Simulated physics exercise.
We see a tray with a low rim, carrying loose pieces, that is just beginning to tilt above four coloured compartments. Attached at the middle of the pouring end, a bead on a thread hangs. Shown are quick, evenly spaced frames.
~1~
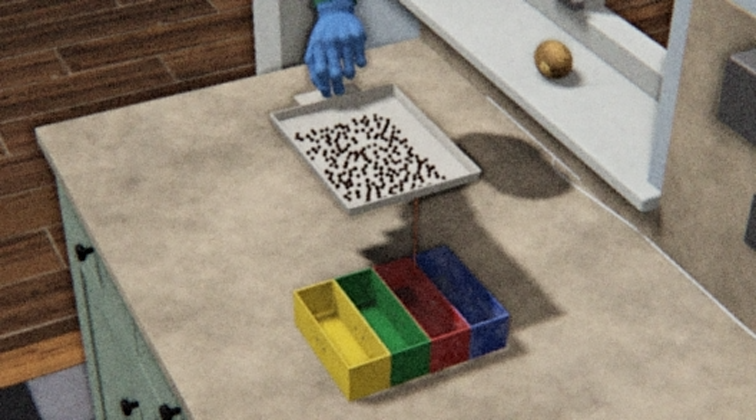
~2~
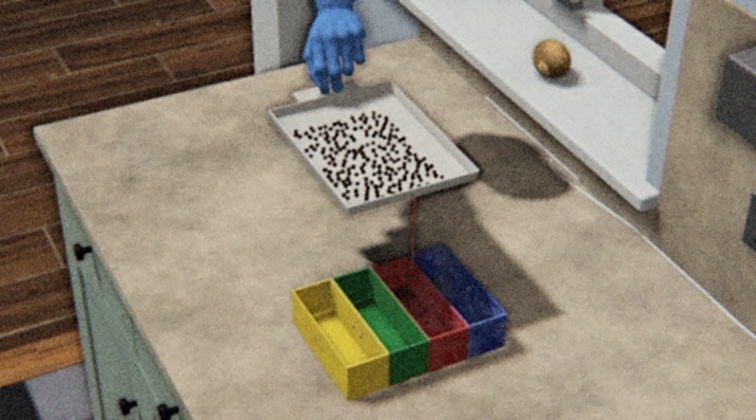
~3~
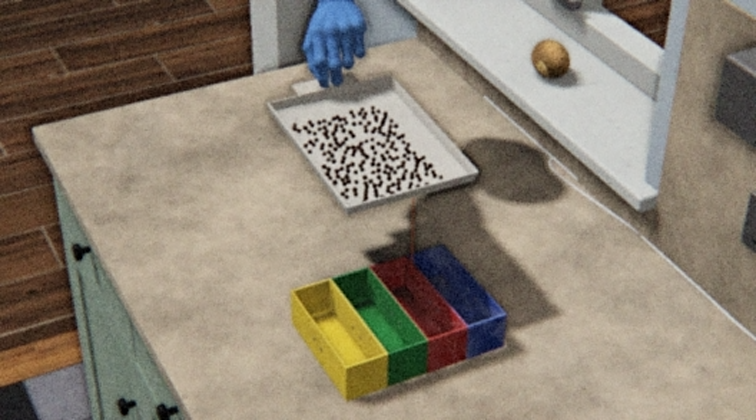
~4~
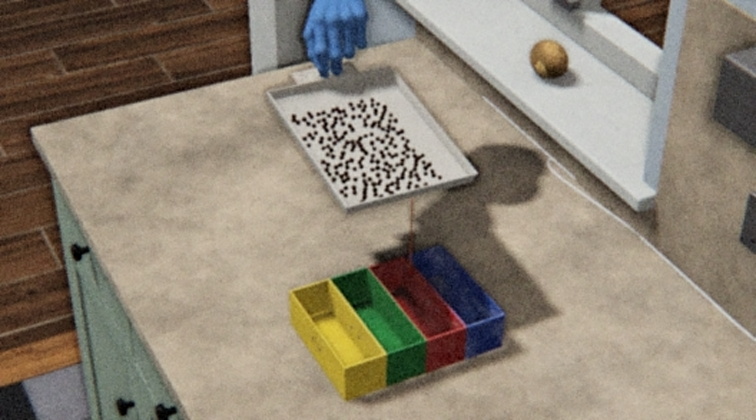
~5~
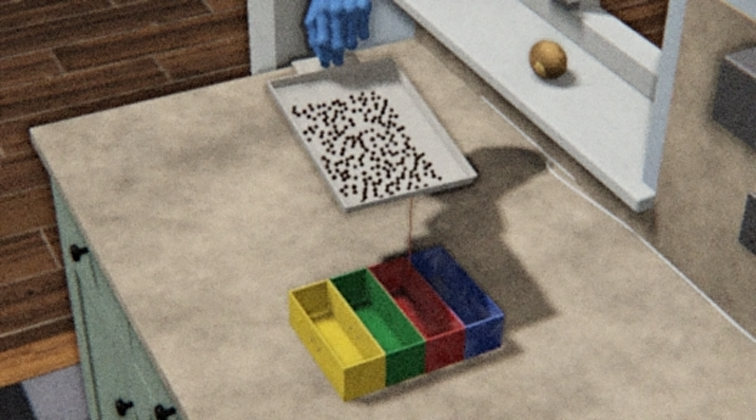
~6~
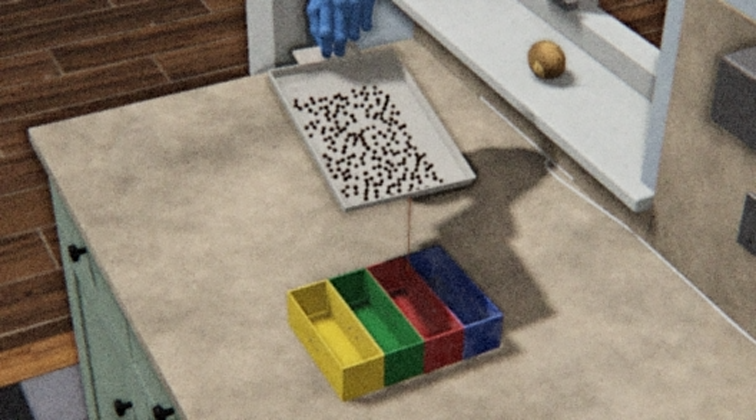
A shallow pale tray scattered with small dark pieces sits level at first above yellow, green, red and blue compartments, a blue-gloved hand at its far end. The tray then tilts gradually toward its near edge, the right corner lowest, and some of the pieces begin to shift.
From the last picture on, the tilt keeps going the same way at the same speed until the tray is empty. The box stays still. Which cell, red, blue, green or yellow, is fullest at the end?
The blue cell is fullest at the end.
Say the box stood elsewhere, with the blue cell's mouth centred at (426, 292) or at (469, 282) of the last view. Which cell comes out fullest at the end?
In order of the tries: The cell in blue and the blue cell.
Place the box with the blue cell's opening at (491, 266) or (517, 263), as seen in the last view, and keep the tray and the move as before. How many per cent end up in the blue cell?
Trial 1 around 20 percent, trial 2 around 0 percent.
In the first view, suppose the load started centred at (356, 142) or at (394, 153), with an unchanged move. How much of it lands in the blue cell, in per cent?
In order, roughly 40 % and 40 %.
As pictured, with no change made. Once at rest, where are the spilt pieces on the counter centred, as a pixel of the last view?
I'd put the middle somewhere around (507, 311) in the last picture.
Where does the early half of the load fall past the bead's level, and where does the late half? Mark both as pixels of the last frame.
(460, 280) first, (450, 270) later.
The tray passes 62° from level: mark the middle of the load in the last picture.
The centre of the load shows up near (422, 182) in the last view.
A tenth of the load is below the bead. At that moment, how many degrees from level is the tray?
Roughly 70 degrees at that moment.
Just after the last frame, tray tipped steeply; the larger part on the tray; just a few in the blue cell; just a few in the green cell; about a tenth falling or outside the box.
A moment on, tray tipped past a quarter turn; roughly a third on the tray; about a tenth in the blue cell; about a tenth in the red cell; just a few in the green cell; roughly half falling or outside the box.
Further on, tray tipped past a quarter turn; roughly half in the blue cell; roughly a quarter in the red cell; just a few in the green cell; just a few in the yellow cell; roughly a third falling or outside the box.
When it is over, tray tipped past a quarter turn; roughly half in the blue cell; roughly a quarter in the red cell; just a few in the green cell; just a few in the yellow cell; roughly a third outside the box.
